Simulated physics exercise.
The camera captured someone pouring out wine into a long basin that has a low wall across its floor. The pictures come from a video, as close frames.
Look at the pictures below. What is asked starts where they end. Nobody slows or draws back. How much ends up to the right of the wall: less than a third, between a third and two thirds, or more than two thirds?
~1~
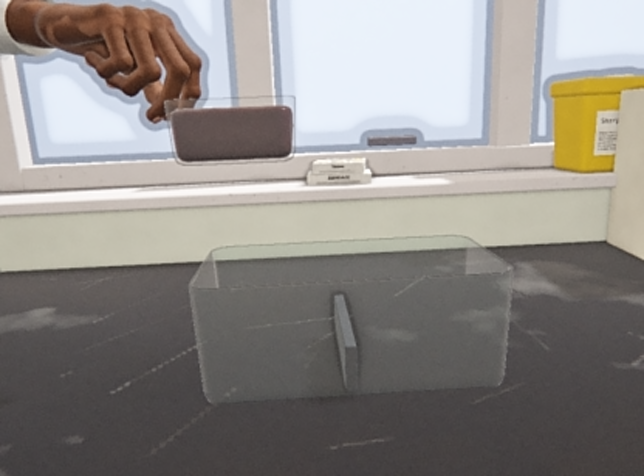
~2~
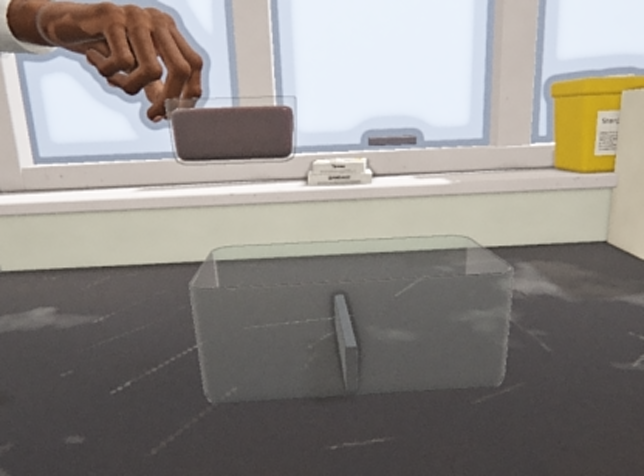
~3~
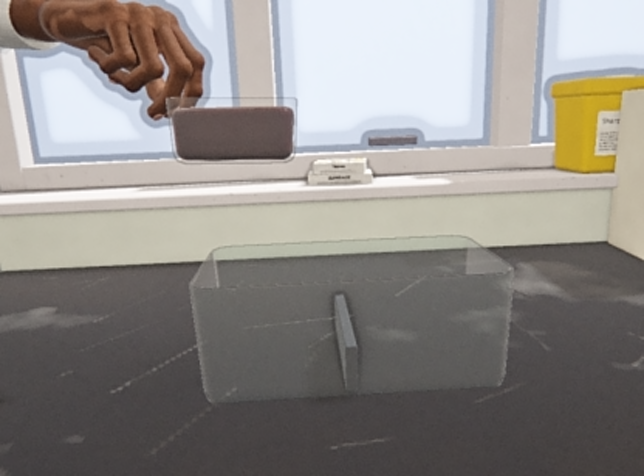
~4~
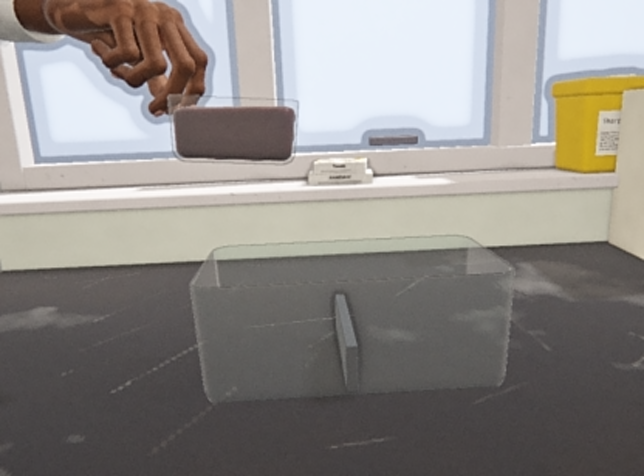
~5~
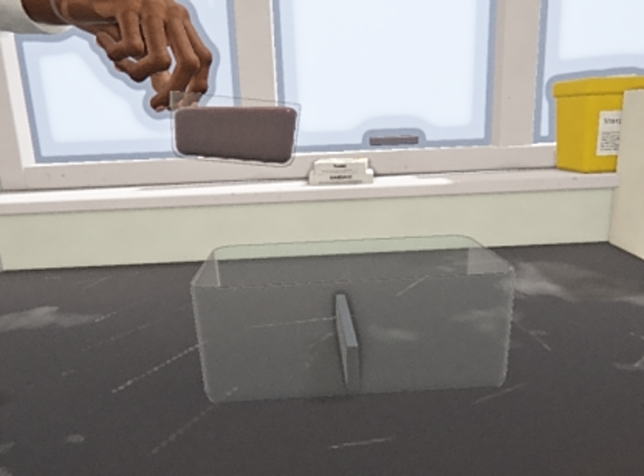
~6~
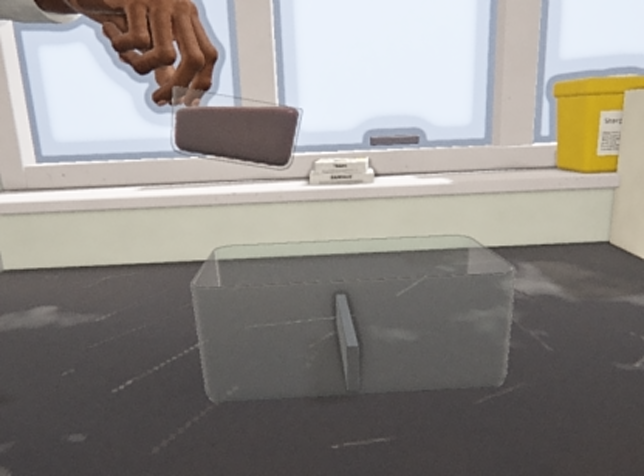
Looks to me like the right side of the wall gets upwards of two thirds.
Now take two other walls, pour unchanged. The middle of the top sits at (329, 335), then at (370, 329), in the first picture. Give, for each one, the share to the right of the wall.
About 75 per cent, then about 60 per cent.
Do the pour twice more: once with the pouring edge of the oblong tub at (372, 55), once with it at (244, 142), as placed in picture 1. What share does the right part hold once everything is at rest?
You'd get around 95 per cent and then around 0 per cent.
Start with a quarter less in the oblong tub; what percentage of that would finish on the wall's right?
Result: Around 65 per cent.
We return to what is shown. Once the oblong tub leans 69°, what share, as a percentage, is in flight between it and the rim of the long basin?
That comes to near 40 percent.
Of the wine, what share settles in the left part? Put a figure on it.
Near 25 in a hundred.
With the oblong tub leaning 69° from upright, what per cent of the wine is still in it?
It still holds close to 40 per cent at that lean.
A moment on, the oblong tub is tipped part way and 38 per cent is still to pour, 2 is left of the wall and 21 right of it.
Next, the oblong tub is tipped right over and 5 per cent is still to pour, 15 is left of the wall and 73 right of it.
Then the oblong tub is tipped right over and 0 per cent is still to pour, 25 is left of the wall and 74 right of it.
Later the oblong tub is tipped right over and 0 per cent is still to pour, 25 is left of the wall and 74 right of it.
Finally, 25 per cent lies left of the wall, 74 right of it and 1 outside.
